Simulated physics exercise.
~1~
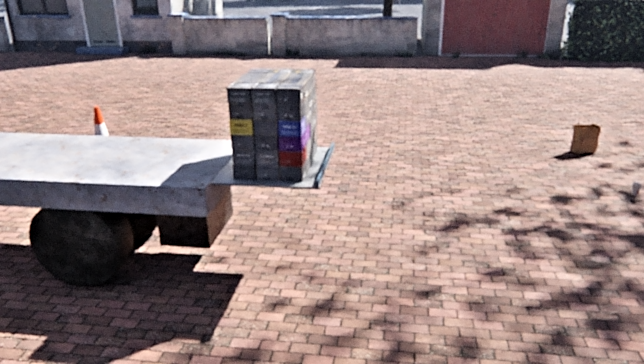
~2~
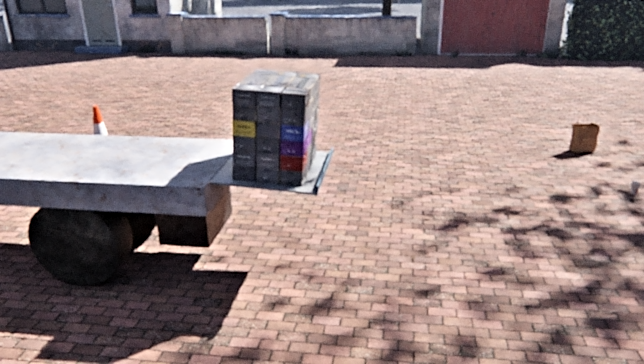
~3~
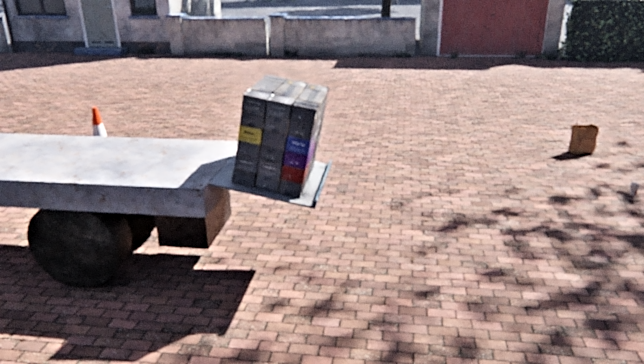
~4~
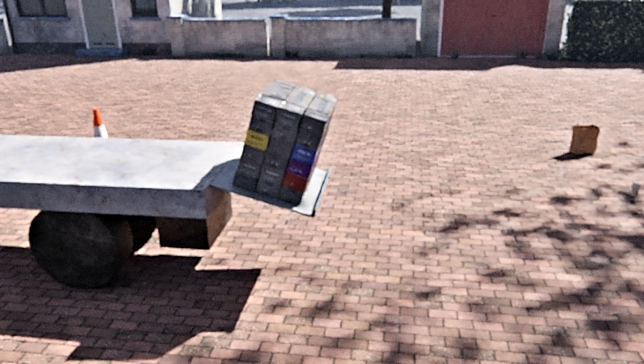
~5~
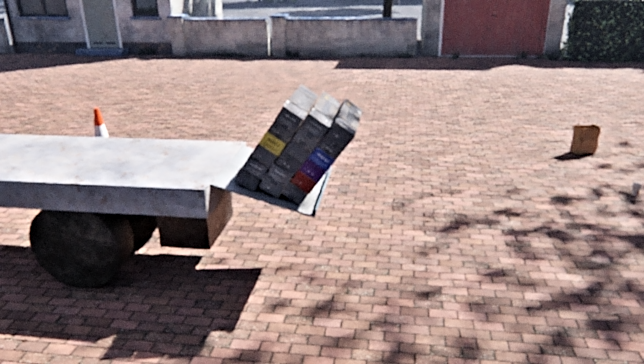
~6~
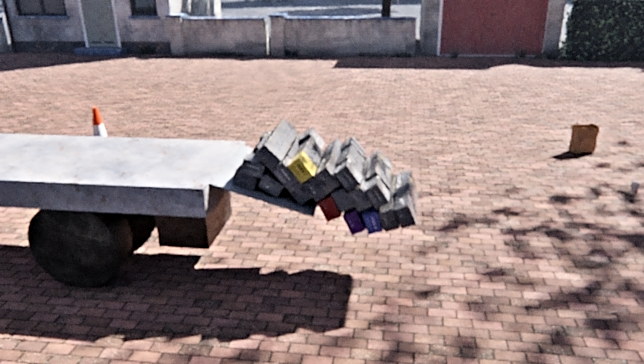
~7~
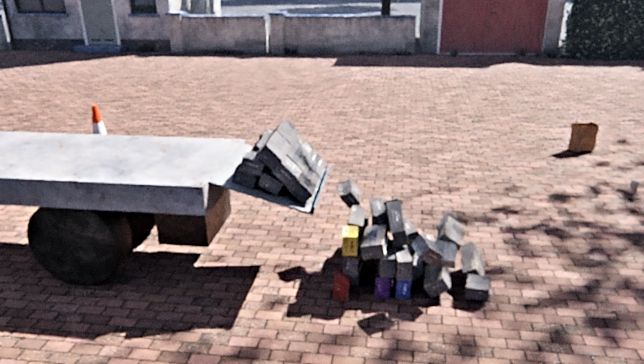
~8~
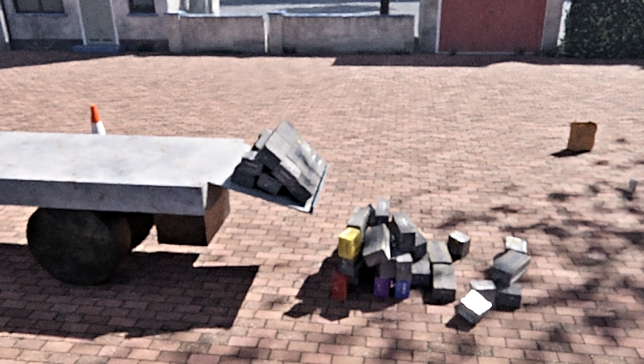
A flat-bed stood on a brick yard with a neat stack of grey boxes on its end flap, which tilted down until the stack leaned and toppled rightward. Most boxes, including the coloured ones, spilled onto the bricks, while some stayed heaped on the sloping flap.
